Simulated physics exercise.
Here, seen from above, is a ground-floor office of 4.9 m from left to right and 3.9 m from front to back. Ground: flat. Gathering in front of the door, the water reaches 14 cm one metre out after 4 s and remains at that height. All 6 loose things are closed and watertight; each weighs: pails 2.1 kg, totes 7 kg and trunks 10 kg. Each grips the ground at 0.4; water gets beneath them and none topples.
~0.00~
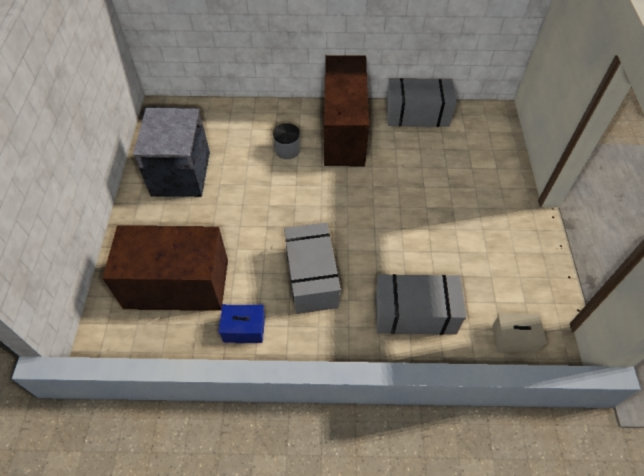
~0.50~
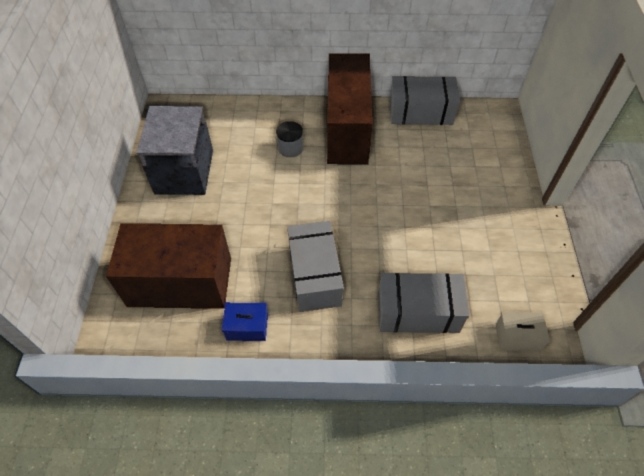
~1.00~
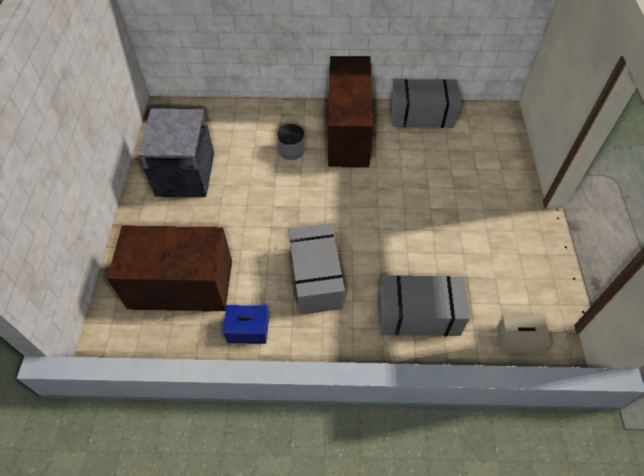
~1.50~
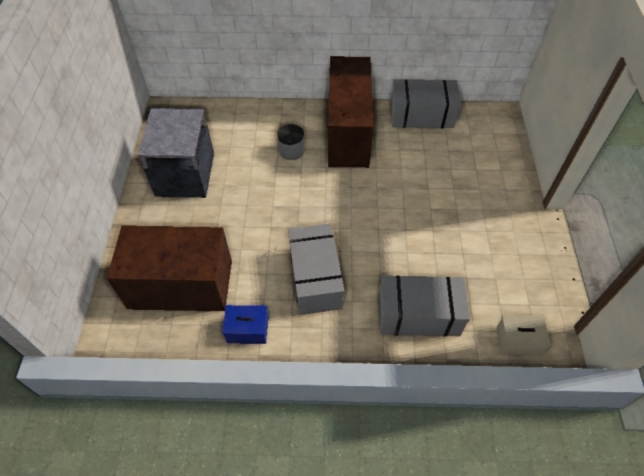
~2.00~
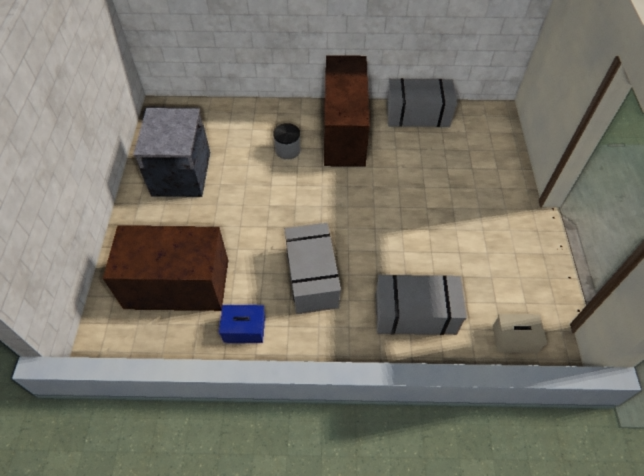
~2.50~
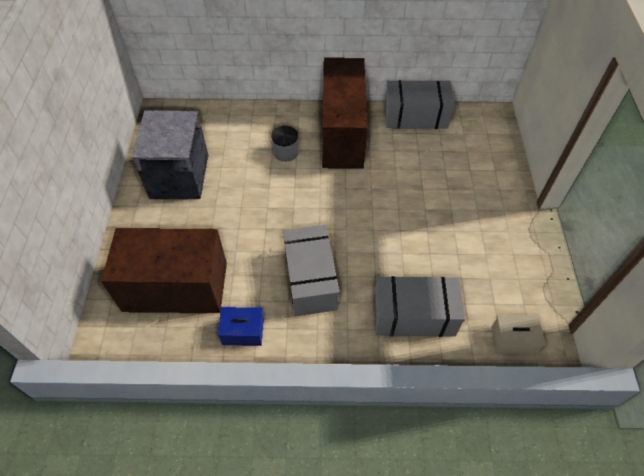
Greenish water spreads over the paved ground outside a tiled, pale-walled office seen from above, while the camera sways very slightly. Inside stand two reddish-brown pieces of furniture, three grey trunks with black bands, a dark block at left, a small bucket, a blue tote near the front and a beige one at right. Water gathers in the right-hand doorway and edges thinly onto the floor, and nothing inside shifts.
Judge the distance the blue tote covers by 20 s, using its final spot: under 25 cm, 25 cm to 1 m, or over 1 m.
It's set to be hauled off.
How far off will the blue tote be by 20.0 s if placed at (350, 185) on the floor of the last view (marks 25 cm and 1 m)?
Well, it gets shoved far.
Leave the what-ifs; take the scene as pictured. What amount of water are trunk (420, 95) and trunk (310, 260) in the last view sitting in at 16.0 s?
Close to 5 and 10 centimetres.
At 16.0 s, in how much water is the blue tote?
I'd put it at about 11 cm.
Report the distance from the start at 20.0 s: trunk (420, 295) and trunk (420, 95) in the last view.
The first is 250 cm from its start, the second 50 cm.
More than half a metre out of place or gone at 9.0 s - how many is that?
I count 3.
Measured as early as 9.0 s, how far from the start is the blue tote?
60 cm, give or take.
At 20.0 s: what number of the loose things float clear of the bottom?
At that moment 6.
After 4.0 s the blue tote is near (240, 321), 0.0 m from its start, aground; 0 afloat.
After 9.0 s the blue tote is near (175, 337), 0.6 m from its start, aground; 2 afloat.
After 16.0 s the blue tote is near (93, 307), 1.4 m from its start, afloat; 6 afloat.
After 20.0 s the blue tote is near (92, 306), 1.4 m from its start, afloat; 6 afloat.
